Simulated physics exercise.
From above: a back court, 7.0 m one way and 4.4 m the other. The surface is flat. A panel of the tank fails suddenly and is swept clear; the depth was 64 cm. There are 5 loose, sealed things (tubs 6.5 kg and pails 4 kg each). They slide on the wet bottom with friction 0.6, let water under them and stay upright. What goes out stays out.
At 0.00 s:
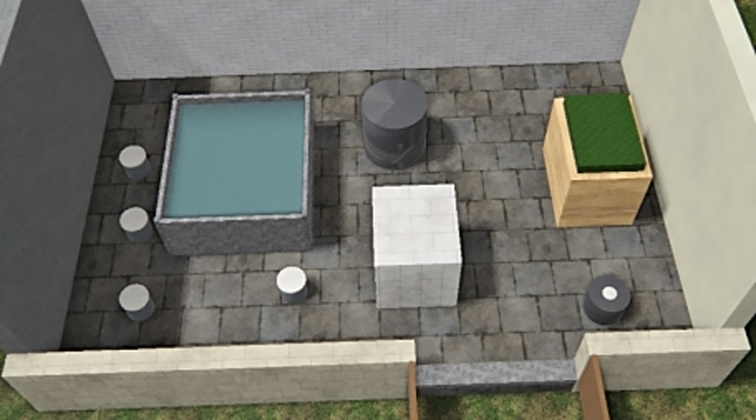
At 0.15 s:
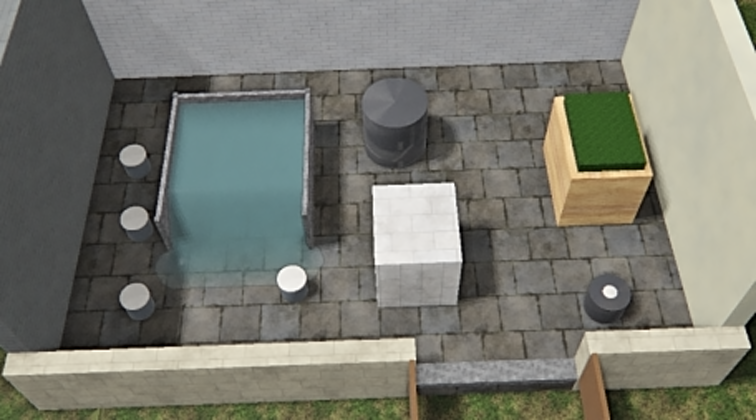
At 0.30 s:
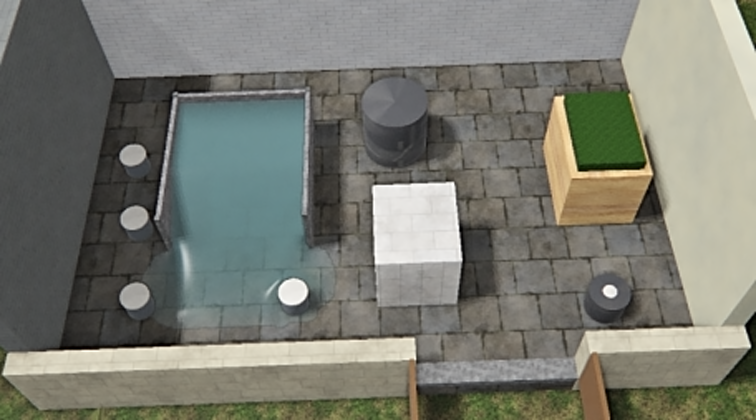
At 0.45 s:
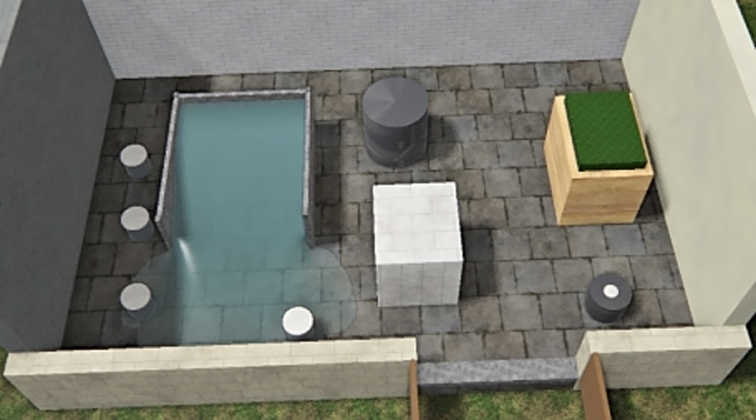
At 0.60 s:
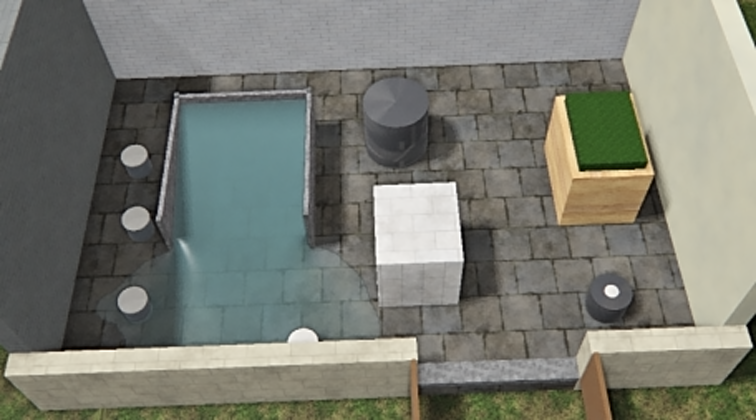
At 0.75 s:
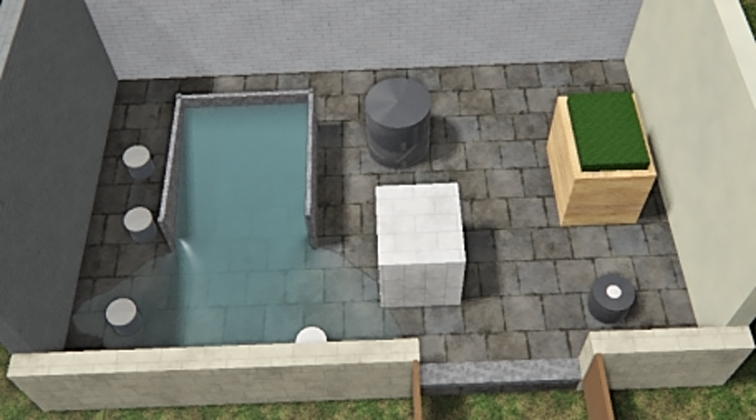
Water pours from the tank's open front across the paving, pushing two pale pails outward.
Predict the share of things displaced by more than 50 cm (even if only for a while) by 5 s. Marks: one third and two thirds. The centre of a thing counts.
That comes to at least two thirds.
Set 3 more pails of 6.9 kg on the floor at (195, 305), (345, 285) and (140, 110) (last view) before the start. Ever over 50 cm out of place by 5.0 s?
In turn: More, more, over.
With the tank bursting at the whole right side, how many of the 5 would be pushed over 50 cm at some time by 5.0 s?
Then 1.
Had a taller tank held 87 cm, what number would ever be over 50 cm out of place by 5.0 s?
Then 5.
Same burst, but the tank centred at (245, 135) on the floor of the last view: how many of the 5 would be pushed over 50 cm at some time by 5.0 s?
In that case 5 of them.
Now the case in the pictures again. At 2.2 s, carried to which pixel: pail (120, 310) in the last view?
Around (105, 269).
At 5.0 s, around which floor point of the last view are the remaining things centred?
At about (417, 153).
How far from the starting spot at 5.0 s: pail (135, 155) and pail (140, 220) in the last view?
In that order: 250 cm, 300 cm.
After 1.1 s 2 of 5 are over 50 cm from their spots; 2 afloat.
After 2.2 s 1 of 5 are over 50 cm from their spots; 1 afloat.
After 3.5 s 5 of 5 are over 50 cm from their spots; 5 afloat.
After 5.0 s 5 of 5 are over 50 cm from their spots, and 5 have been at some point; 5 afloat.
